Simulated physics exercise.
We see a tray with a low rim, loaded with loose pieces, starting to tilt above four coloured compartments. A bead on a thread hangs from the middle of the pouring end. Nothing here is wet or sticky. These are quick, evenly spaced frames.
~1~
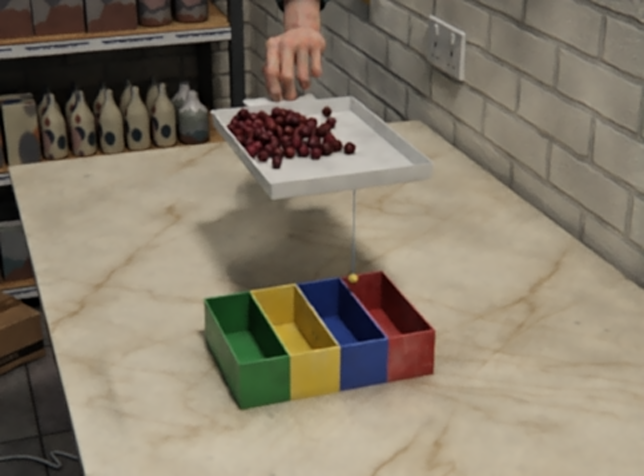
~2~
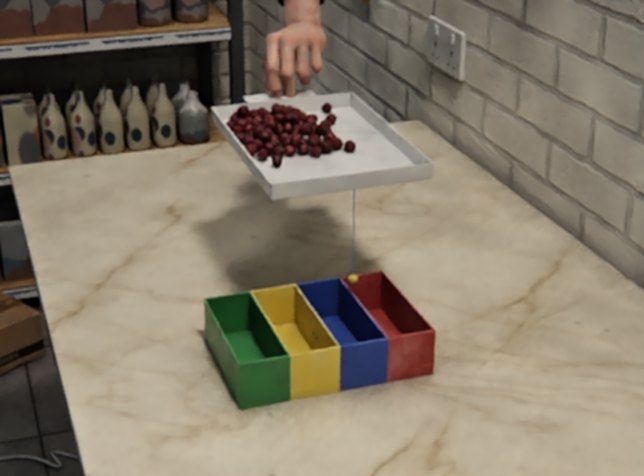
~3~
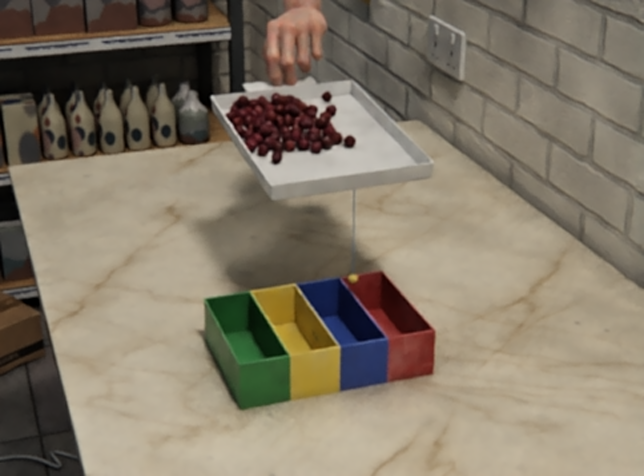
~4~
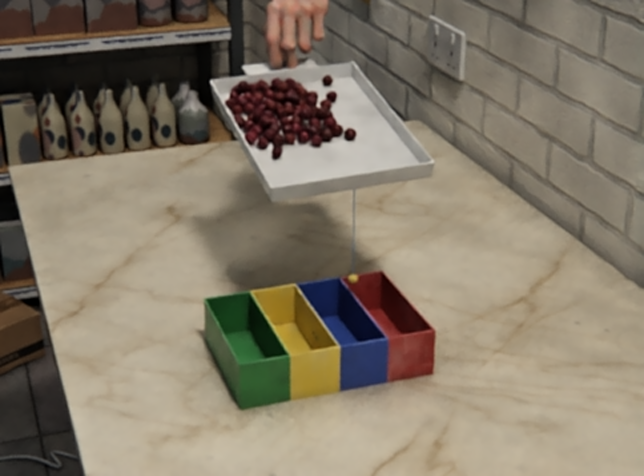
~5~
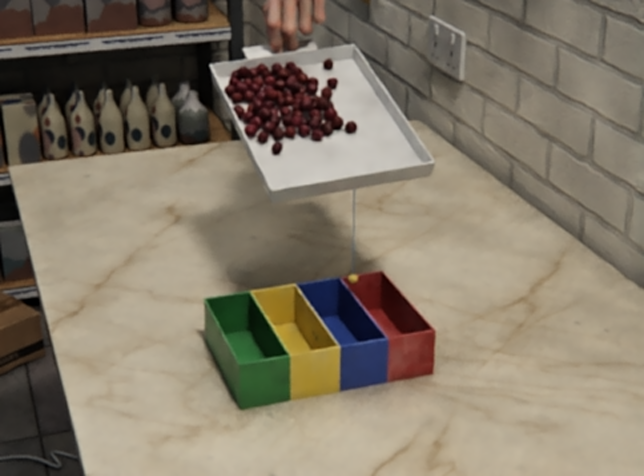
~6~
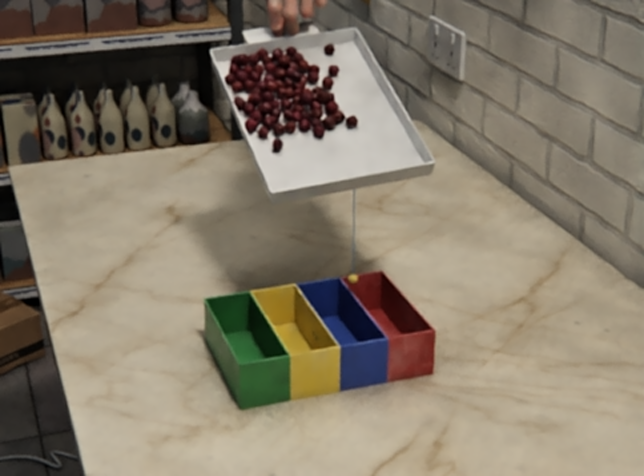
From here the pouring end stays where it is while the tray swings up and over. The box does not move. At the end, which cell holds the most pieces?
It favours the yellow compartment.
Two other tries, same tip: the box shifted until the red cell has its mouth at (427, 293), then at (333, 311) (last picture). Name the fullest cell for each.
First the cell in green, then the cell in blue.
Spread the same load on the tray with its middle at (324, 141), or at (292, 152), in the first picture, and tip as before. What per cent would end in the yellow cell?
First some 30, then 40 per cent.
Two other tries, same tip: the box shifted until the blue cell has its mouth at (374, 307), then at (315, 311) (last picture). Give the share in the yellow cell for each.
Near 30 % and 20 %.
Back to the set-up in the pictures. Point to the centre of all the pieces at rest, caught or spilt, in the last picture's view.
Close to (321, 366).
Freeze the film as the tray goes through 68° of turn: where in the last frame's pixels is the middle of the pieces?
Roughly at (320, 156).
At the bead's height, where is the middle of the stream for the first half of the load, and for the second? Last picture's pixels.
First near (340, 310), later near (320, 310).
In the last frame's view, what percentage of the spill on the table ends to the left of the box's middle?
It comes to 20 per cent or so.
Soon, tray tipped steeply; nearly all on the tray; a stray few in the blue cell; a stray few falling or outside the box.
A while on, tray tipped past a quarter turn; nearly all on the tray; a stray few in the yellow cell; a stray few in the red cell; a small part falling or outside the box.
Towards the end, tray tipped past a quarter turn; about a third in the yellow cell; about a quarter in the blue cell; about a quarter in the red cell; a small part in the green cell; about a quarter falling or outside the box.
Finally, tray tipped past a quarter turn; about a third in the yellow cell; about a quarter in the blue cell; about a quarter in the red cell; a small part in the green cell; about a quarter outside the box.
